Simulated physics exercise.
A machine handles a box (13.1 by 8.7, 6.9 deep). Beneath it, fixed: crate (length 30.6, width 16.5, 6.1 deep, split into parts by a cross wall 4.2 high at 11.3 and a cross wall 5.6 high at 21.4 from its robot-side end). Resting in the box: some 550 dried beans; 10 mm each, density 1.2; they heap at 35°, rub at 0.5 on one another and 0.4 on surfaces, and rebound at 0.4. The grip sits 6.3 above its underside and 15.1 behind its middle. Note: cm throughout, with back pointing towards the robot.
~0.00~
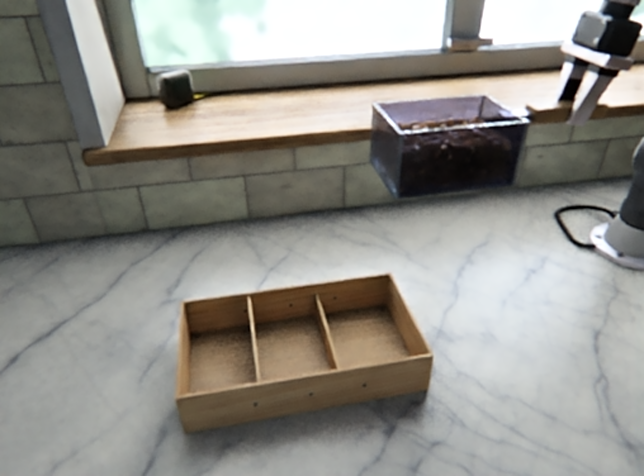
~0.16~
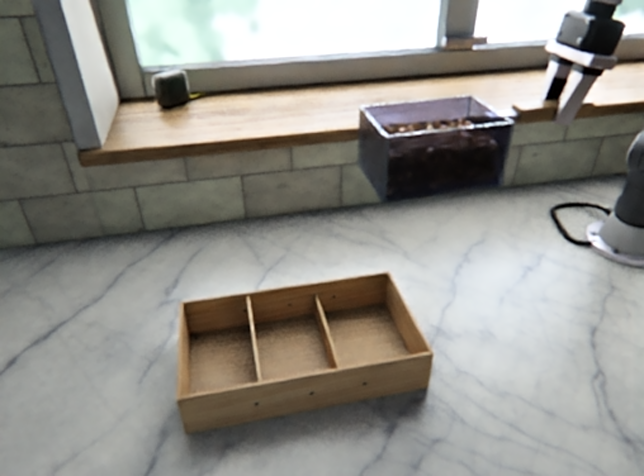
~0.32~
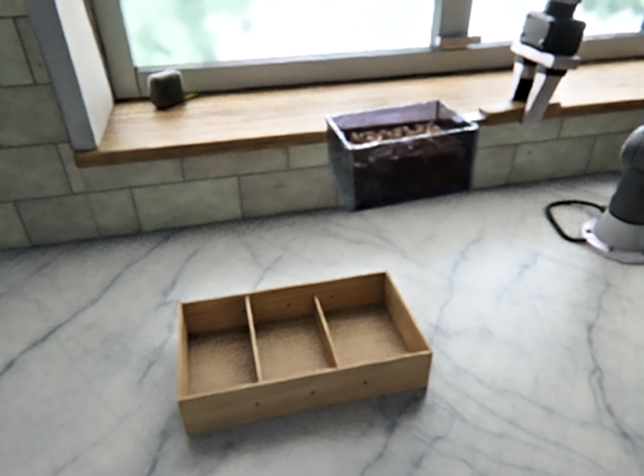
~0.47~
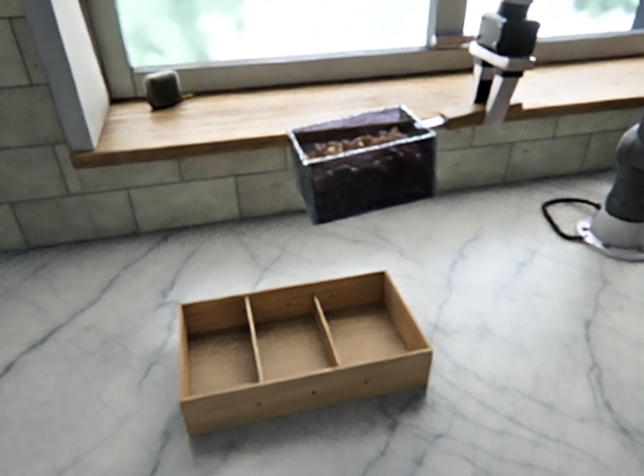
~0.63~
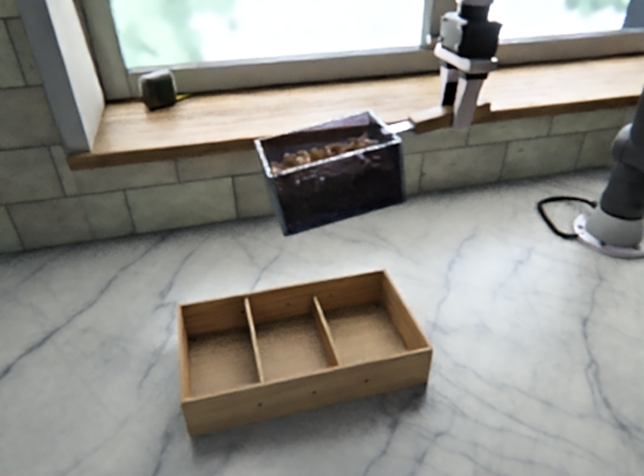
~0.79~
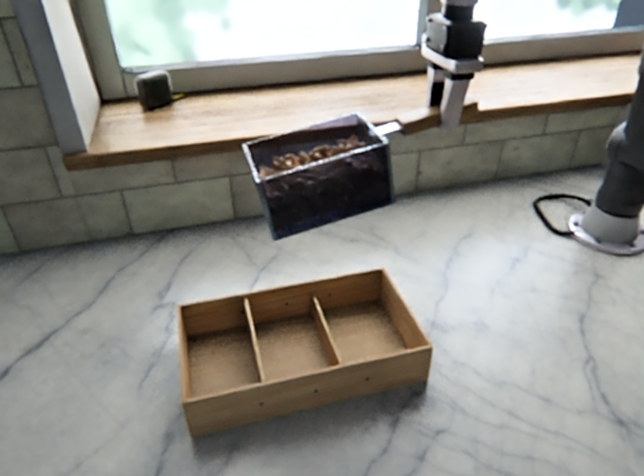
A robotic arm moves a clear box of dark beans leftward from in front of the windowsill, gradually tilting it forward, while an empty wooden tray with three compartments sits still on the marble countertop.
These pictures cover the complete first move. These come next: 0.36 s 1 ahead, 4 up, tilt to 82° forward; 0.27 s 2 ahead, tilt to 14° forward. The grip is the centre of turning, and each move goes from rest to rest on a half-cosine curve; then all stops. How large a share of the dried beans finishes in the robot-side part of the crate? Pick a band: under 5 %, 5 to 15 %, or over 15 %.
Under 5 %.
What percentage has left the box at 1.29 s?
About 0 per cent.
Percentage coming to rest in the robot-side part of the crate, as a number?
The share comes to around 0 per cent.
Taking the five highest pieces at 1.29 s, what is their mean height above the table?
They're roughly 30 centimetres up.
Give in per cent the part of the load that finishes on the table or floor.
0 per cent, more or less.
After 1.04 s, tilted 67° forward, highest piece 28 above the table; 547 in the box.
After 1.29 s, tilted 44° forward, highest piece 30 above the table; 547 in the box.
After 1.62 s, tilted 14° forward, highest piece 35 above the table; 538 in the box, 9 in flight or on a rim.
After 2.67 s, tilted 14° forward, highest piece 35 above the table; 538 in the box, 6 in the far-side part, 2 on the table or floor, 1 in the middle part.
In the end, 538 in the box, 6 in the far-side part, 2 on the table or floor, 1 in the middle part. That is 0 % in the robot-side part of the crate.
